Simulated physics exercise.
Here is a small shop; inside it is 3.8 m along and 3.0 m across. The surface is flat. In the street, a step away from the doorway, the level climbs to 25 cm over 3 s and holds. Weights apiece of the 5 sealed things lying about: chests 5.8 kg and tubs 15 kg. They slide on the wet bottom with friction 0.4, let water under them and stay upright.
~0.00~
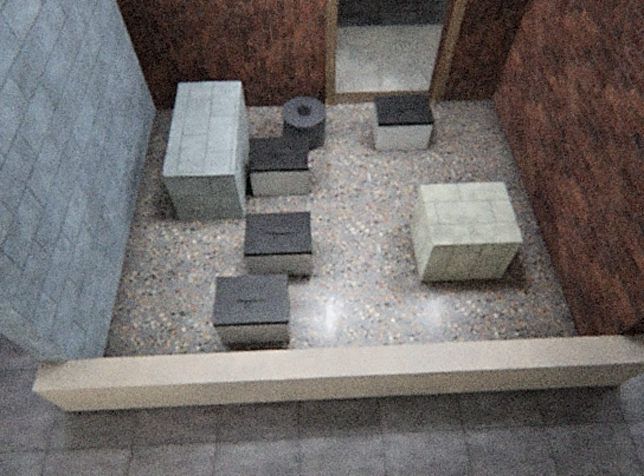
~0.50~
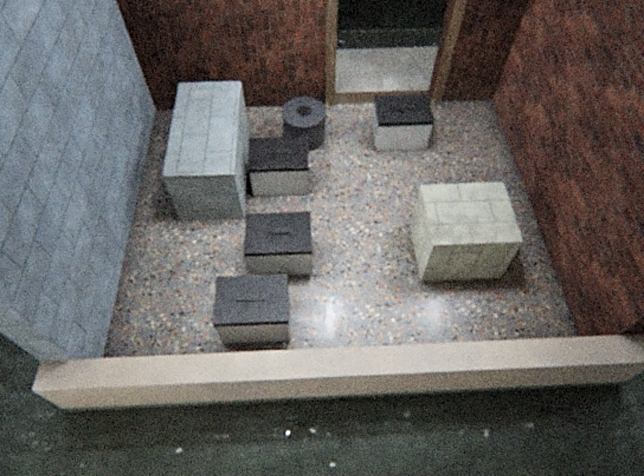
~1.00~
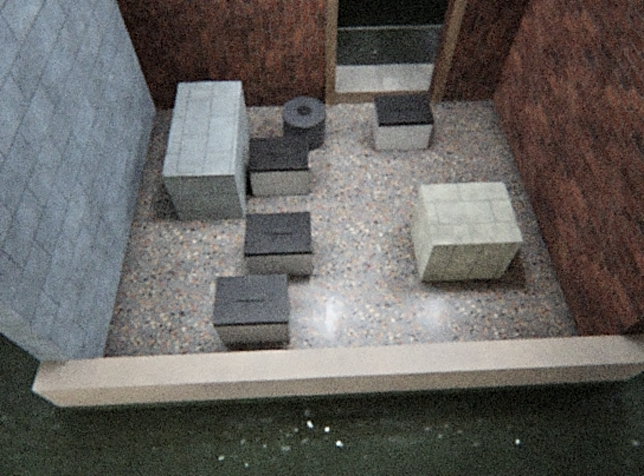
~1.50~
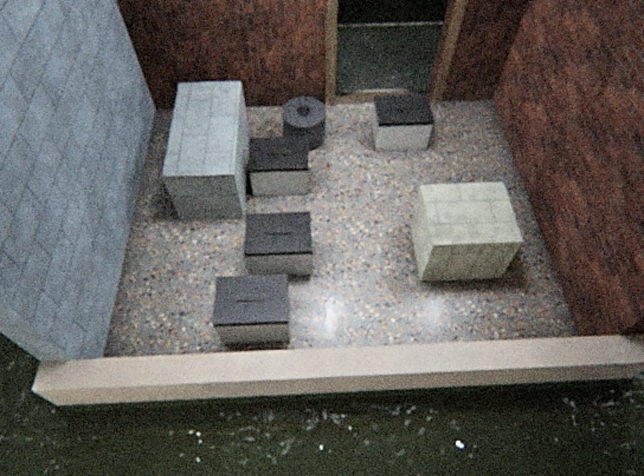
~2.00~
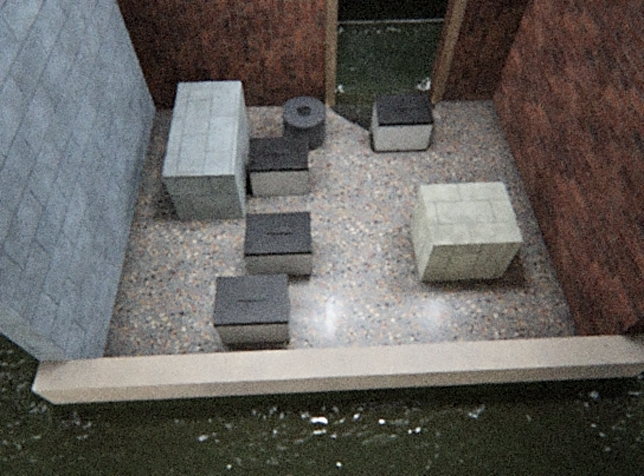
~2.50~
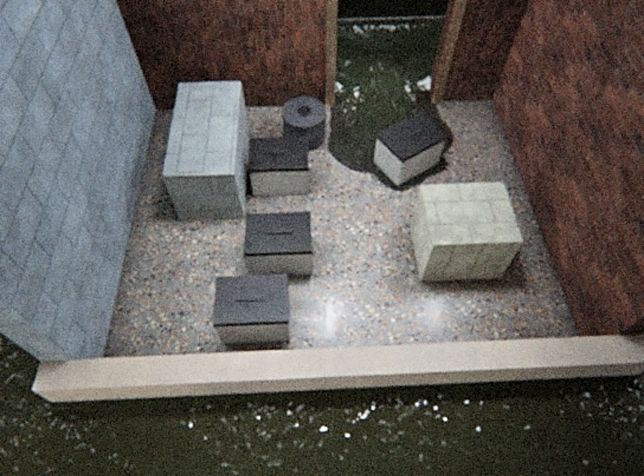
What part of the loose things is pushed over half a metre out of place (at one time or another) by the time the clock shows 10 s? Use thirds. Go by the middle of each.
Share: Between one and two thirds.
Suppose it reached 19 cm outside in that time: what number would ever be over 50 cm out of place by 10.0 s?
In that case 3 of them.
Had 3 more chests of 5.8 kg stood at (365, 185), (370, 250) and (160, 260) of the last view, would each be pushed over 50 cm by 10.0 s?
In that order: Past it, more, less.
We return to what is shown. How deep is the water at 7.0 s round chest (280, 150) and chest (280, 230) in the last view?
About 2 and 5 cm.
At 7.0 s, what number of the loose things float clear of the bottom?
I count 3.
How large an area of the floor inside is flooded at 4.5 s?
Roughly 7.5 m2.
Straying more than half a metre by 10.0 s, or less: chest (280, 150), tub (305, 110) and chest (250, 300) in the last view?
In that order: Under, less, past it.
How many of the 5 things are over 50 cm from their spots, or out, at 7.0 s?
3 of them.
After 3.5 s 1 of 5 are over 50 cm from their spots; 1 afloat.
After 4.5 s 1 of 5 are over 50 cm from their spots; 1 afloat.
After 7.0 s 3 of 5 are over 50 cm from their spots; 3 afloat.
After 10.0 s 3 of 5 are over 50 cm from their spots, and 3 have been at some point; 4 afloat.
